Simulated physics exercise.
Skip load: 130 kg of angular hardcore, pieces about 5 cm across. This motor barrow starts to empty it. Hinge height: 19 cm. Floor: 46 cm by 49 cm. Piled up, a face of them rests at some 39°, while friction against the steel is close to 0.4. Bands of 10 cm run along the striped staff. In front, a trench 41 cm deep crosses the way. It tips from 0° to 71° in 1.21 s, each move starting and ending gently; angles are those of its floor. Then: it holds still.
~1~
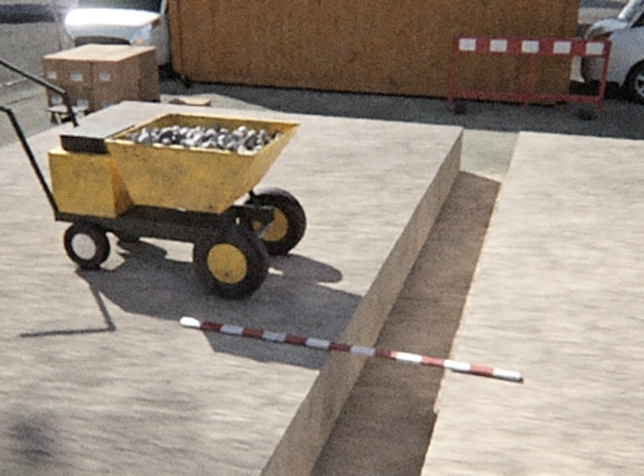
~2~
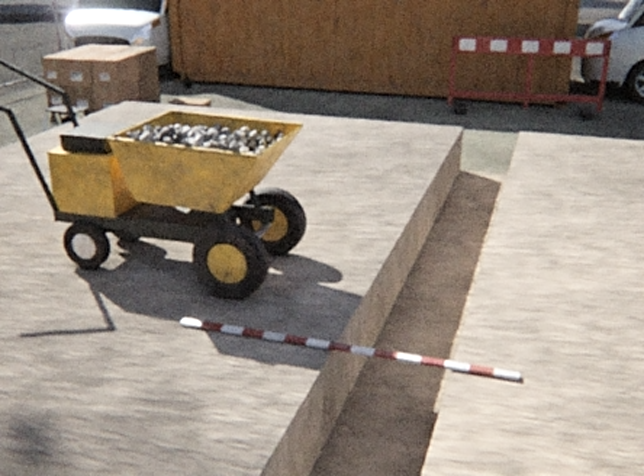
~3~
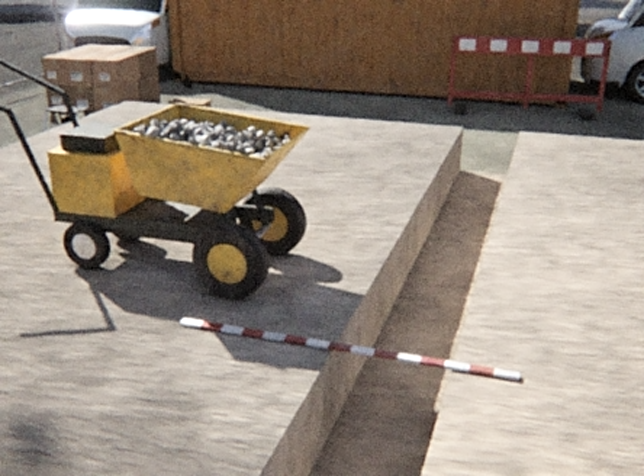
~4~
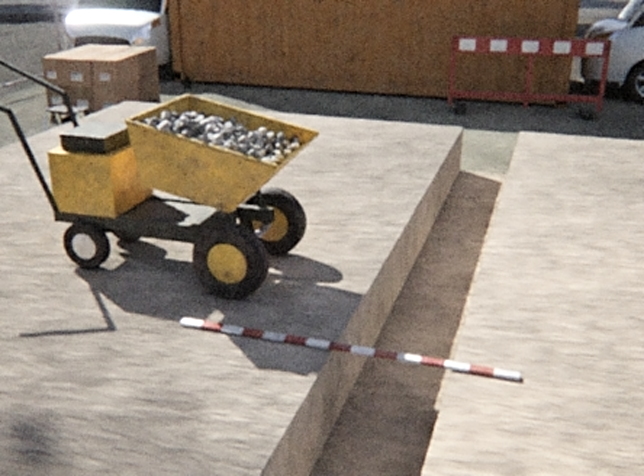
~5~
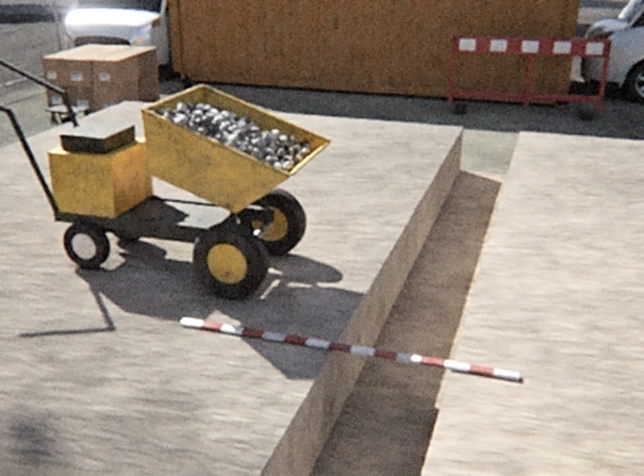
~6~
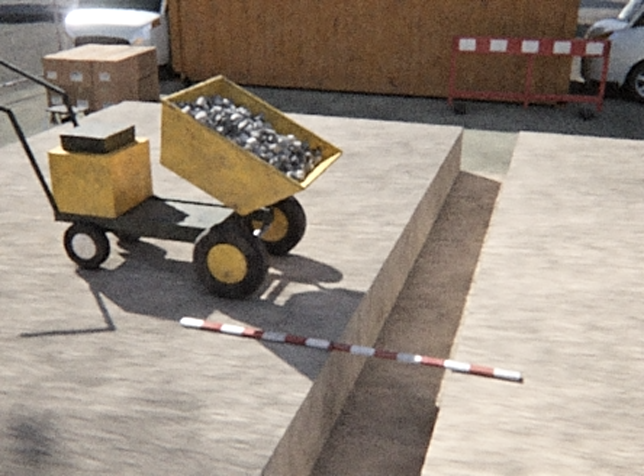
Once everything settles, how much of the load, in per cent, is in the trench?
Once it settles, about 75 per cent of the load is there.
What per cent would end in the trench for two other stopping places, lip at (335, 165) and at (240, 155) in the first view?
Near 55 per cent from the first place, 60 from the second.
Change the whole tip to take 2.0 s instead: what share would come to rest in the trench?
Around 70 per cent would end in the trench.
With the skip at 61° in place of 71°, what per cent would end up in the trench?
Roughly 25 per cent would end in the trench.
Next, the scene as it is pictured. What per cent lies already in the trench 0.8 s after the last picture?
Around 20 per cent of it, at that instant.
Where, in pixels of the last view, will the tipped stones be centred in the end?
Roughly at pixel (406, 358).
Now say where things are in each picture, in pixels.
In the first picture, the skip is at 0°, its lip at (254, 156); the top of the load is at (216, 135).
In the second picture, the skip is at 1°, its lip at (257, 157); the top of the load is at (205, 133).
The third picture shows lip at (265, 161), floor tilted 5°, highest stones at (187, 128).
The fourth picture shows lip at (276, 167), floor tilted 11°, highest stones at (190, 120).
The fifth picture shows lip at (290, 176), floor tilted 19°, highest stones at (197, 110).
The sixth picture shows lip at (304, 189), floor tilted 27°, highest stones at (214, 103).
Then, 0.4 s after the last picture the floor is at 60°, 100 % in the skip; the foremost stones are at (348, 223).
Then, 0.8 s after the last picture the floor is at 71°, 80 % in the skip, 1 % short of the trench, 19 % in the trench; the foremost stones are at (437, 362).
Then, 1.1 s after the last picture the floor is at 71°, 56 % in the skip, 1 % short of the trench, 43 % in the trench; the foremost stones are at (455, 395).
Then, 3.1 s after the last picture the floor is at 71°, 24 % in the skip, 75 % in the trench; the foremost stones are at (460, 380).
